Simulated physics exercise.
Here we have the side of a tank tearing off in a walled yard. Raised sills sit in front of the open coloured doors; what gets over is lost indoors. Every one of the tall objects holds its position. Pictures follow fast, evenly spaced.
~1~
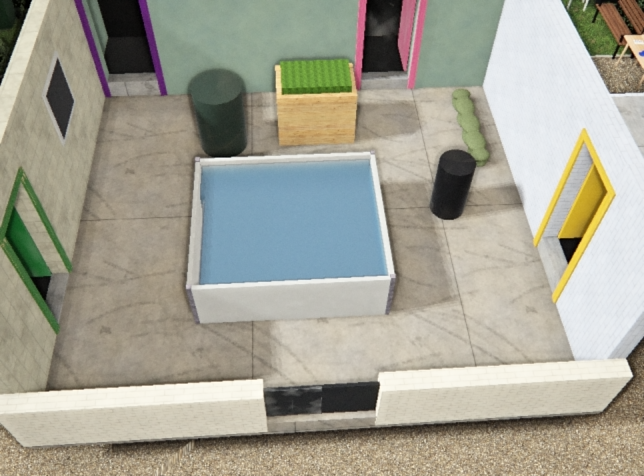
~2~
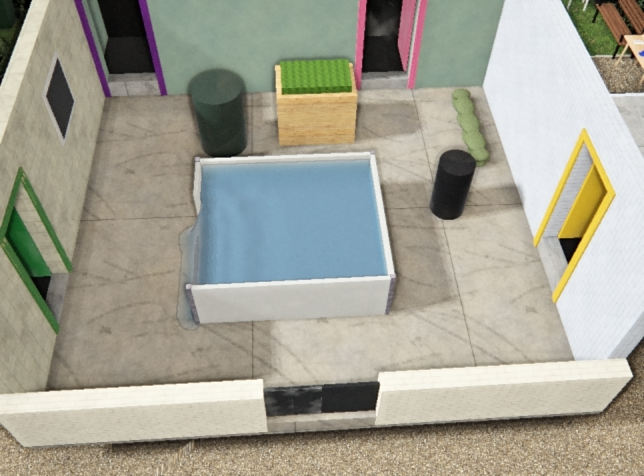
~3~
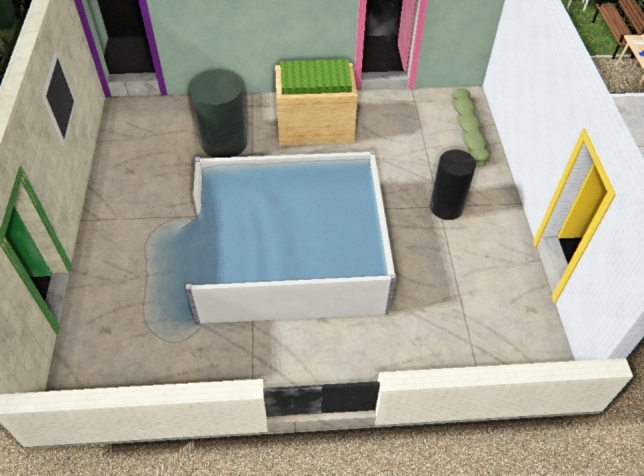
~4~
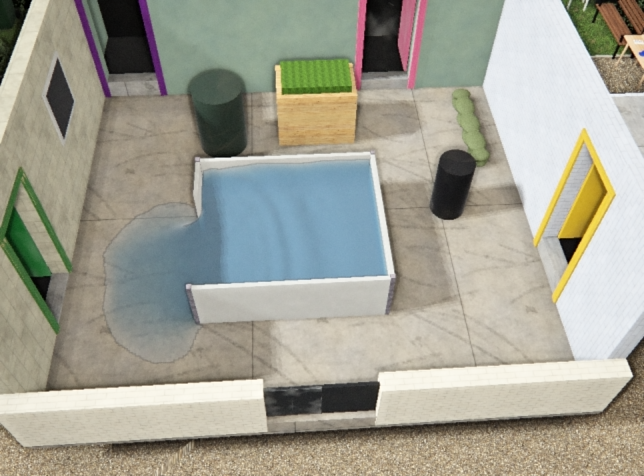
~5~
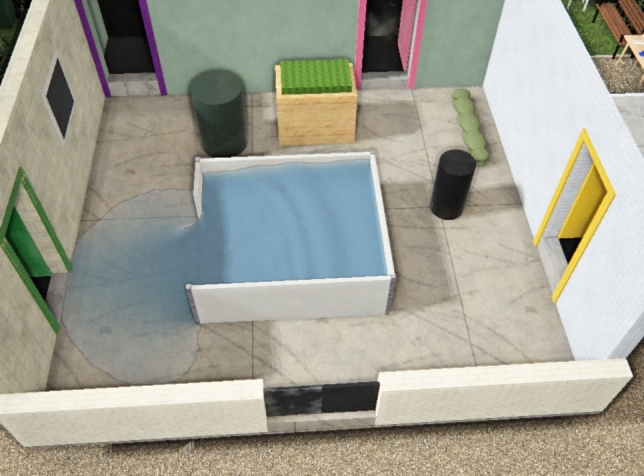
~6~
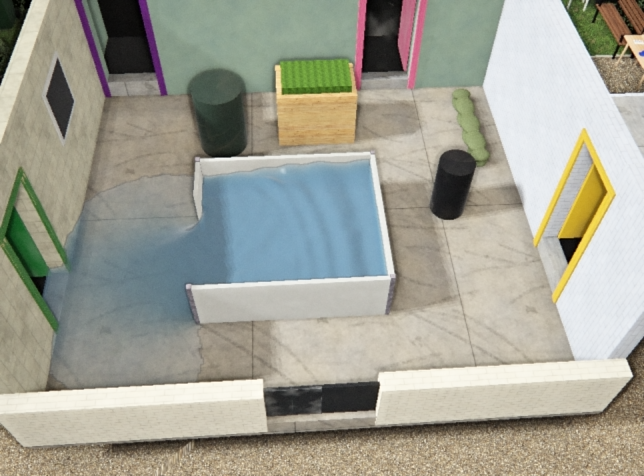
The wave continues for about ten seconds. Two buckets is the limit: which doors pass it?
Result: The pink door lets in little enough there; the green door lets too much in there; the yellow door lets in little enough there; the purple door lets in little enough there.
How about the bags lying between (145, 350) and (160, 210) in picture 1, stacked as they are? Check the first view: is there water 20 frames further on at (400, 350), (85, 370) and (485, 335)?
Results in turn: Reached, then reached, then reached.
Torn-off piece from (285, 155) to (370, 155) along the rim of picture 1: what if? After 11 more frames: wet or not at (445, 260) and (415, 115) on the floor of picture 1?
In the order asked: Unwetted, then inundated.
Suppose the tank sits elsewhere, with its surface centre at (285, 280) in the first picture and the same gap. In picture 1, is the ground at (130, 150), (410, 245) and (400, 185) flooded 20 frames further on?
Readings in order: Flood; no flood; no flood.
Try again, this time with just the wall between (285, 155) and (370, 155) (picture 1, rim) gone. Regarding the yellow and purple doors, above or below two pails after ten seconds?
Result: Yellow stays unflooded, purple stays unflooded.
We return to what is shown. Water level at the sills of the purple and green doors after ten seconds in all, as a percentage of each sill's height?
Near 20 per cent and 230 per cent, respectively.
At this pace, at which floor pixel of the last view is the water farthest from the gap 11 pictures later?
Look around (106, 97).
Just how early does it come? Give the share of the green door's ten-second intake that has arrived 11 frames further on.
My estimate is close to 40 per cent.
A moment on, water covers 20 % of the floor; the pink door not reached, the green door far over two buckets in, the yellow door not reached, the purple door not reached.
Next, water covers 30 % of the floor; the pink door not reached, the green door far over two buckets in, the yellow door not reached, the purple door wet at the sill, nothing in.
Then, water covers 50 % of the floor; the pink door not reached, the green door far over two buckets in, the yellow door not reached, the purple door wet at the sill, nothing in.
Later, water covers 80 % of the floor; the pink door wet at the sill, nothing in, the green door far over two buckets in, the yellow door wet at the sill, nothing in, the purple door wet at the sill, nothing in.
In the end, water covers 95 % of the floor; the pink door wet at the sill, nothing in, the green door far over two buckets in, the yellow door wet at the sill, nothing in, the purple door wet at the sill, nothing in.
